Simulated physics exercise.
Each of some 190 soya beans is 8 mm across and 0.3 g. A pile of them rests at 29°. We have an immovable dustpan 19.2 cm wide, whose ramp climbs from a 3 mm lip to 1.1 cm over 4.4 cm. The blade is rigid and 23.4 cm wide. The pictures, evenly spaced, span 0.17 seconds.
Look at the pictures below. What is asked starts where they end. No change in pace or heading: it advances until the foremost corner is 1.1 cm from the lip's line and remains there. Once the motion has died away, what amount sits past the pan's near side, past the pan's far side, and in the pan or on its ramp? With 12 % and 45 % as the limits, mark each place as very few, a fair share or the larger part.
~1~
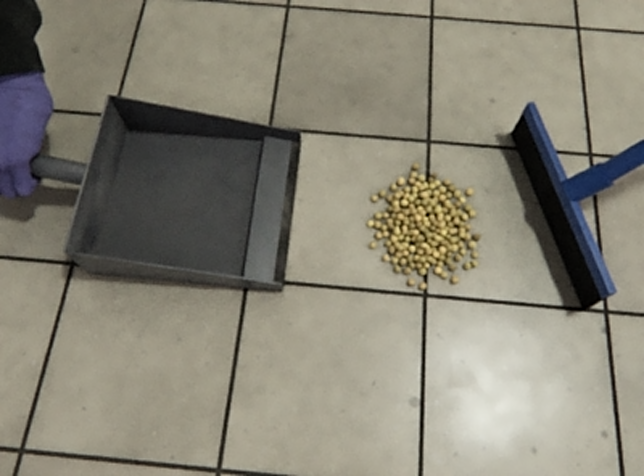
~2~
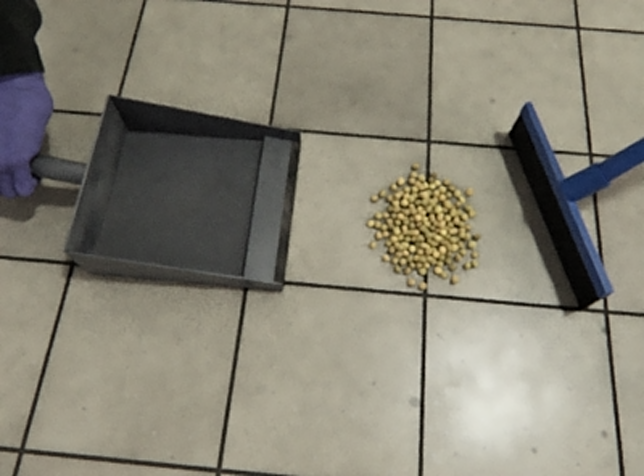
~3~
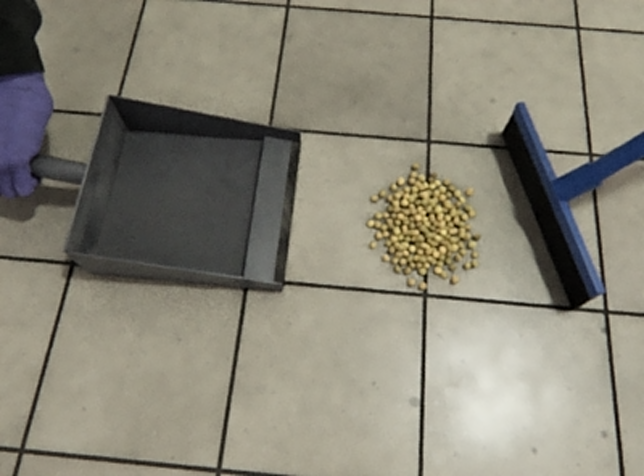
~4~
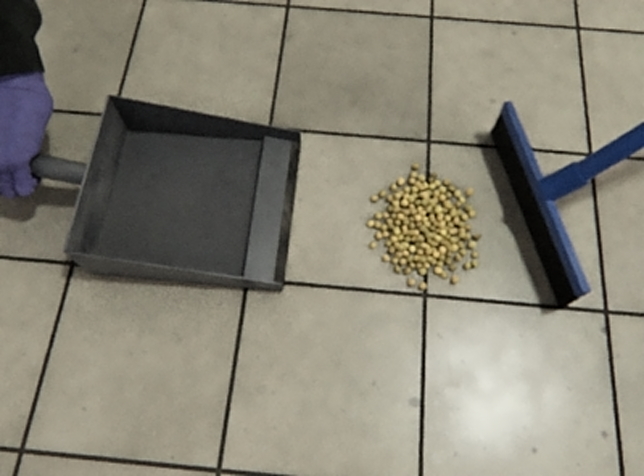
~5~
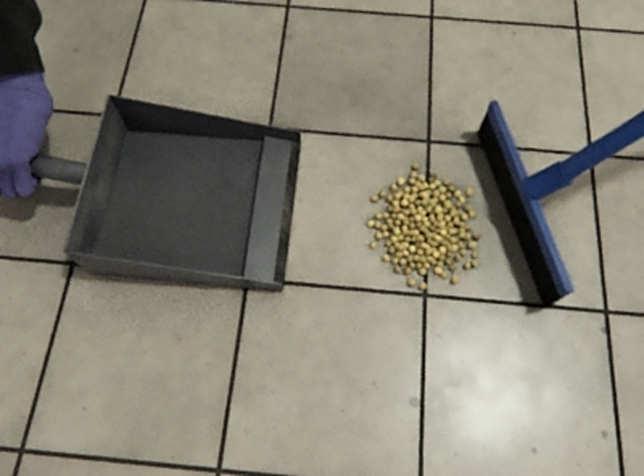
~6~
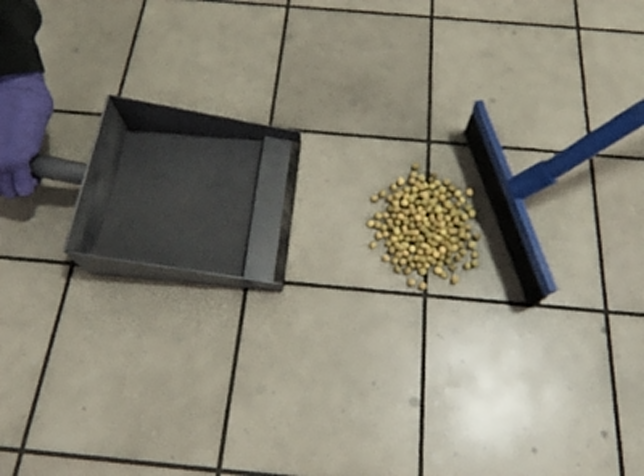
My call: Near side: A fair share; far side: Very few; pan: Very few.
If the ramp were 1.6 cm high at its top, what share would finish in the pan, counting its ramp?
In that case some 0 per cent.
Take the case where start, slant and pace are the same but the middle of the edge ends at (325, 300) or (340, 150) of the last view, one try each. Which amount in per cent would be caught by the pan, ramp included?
Some 20 and 0 per cent.
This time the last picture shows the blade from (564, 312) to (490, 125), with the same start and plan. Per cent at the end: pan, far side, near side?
Pan 20 % / far 0 % / near 40 %.
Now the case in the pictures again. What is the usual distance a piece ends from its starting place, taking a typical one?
The figure is about 14 cm.
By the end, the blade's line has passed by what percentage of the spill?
Estimate: Around 0 %.
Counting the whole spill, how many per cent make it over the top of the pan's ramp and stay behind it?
Roughly 0 in a hundred.
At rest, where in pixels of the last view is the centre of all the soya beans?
Roughly (307, 242).
Then, 0.21 s after the last picture, middle of the blade 14 cm from the lip; 0 % over the lip, far side 0 %, near side 0 %.
Then, 0.34 s after the last picture, middle of the blade 8 cm from the lip; 0 % over the lip, far side 0 %, near side 10 %.
Then, 0.61 s after the last picture, middle of the blade 5 cm from the lip; 0 % over the lip, far side 0 %, near side 20 %.
In the end, near side 20 %, far side 0 %, pan 0 %, in front of the lip or behind the blade 80 %.
